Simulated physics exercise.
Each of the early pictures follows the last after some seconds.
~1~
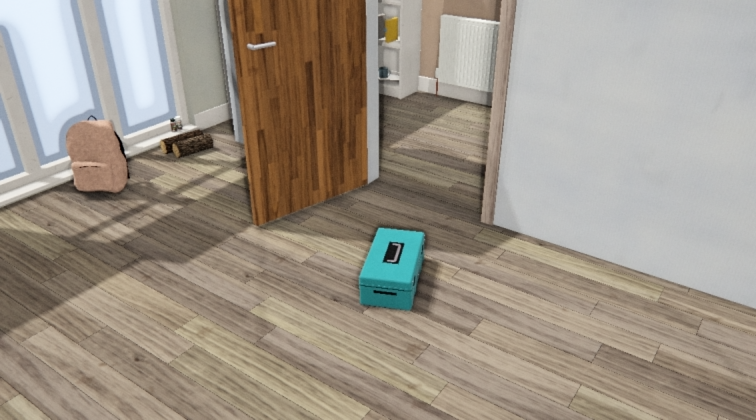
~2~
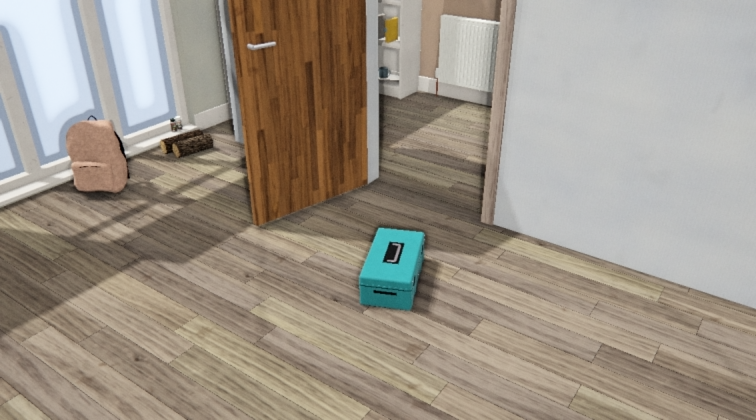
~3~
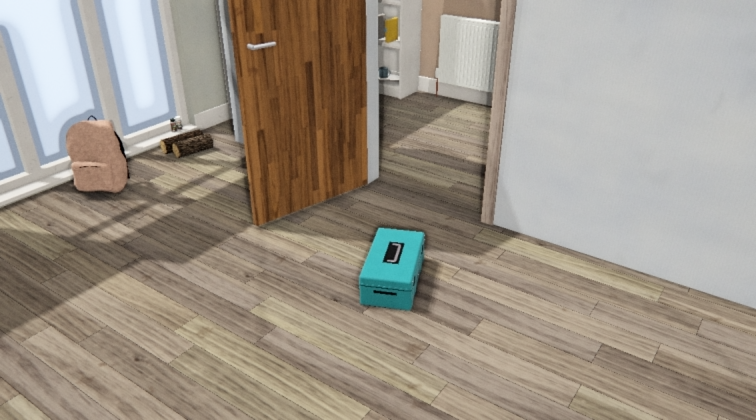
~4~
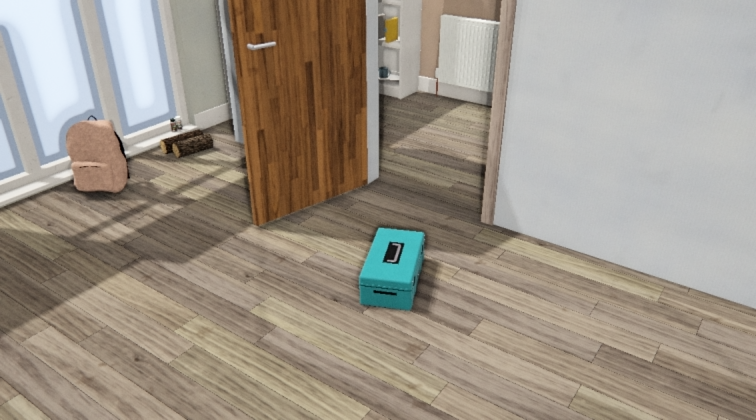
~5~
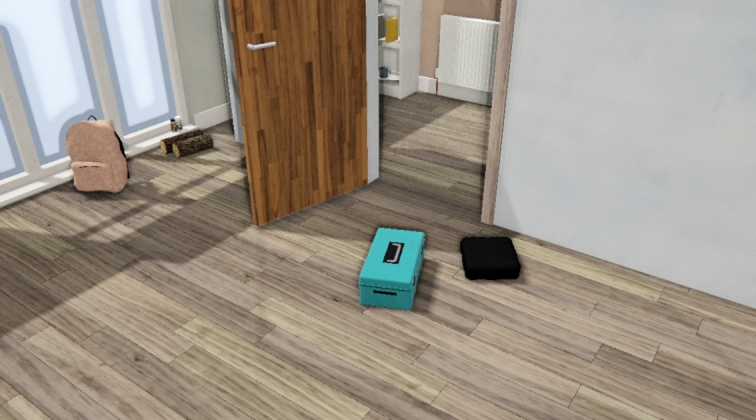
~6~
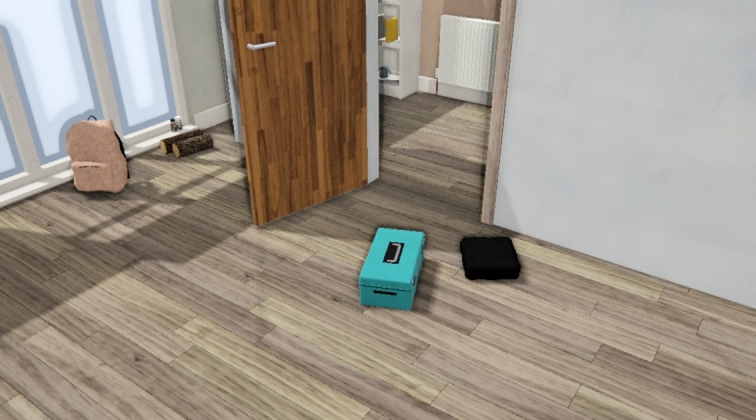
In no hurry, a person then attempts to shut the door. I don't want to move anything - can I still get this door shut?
In this one the door finishes its swing without a hitch.
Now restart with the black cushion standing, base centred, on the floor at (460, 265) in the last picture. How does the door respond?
Finishes its swing.
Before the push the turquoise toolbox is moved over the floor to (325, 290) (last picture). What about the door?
Result: Door meets the jamb.
Then, 1.10 s later than the last frame, door 71° open.
Then, 1.80 s later than the last frame, door 37° open; turquoise toolbox moved a little.
When it is over, door 0° open; both as before. End places, in pixels of the last picture, black cushion near (489, 258).
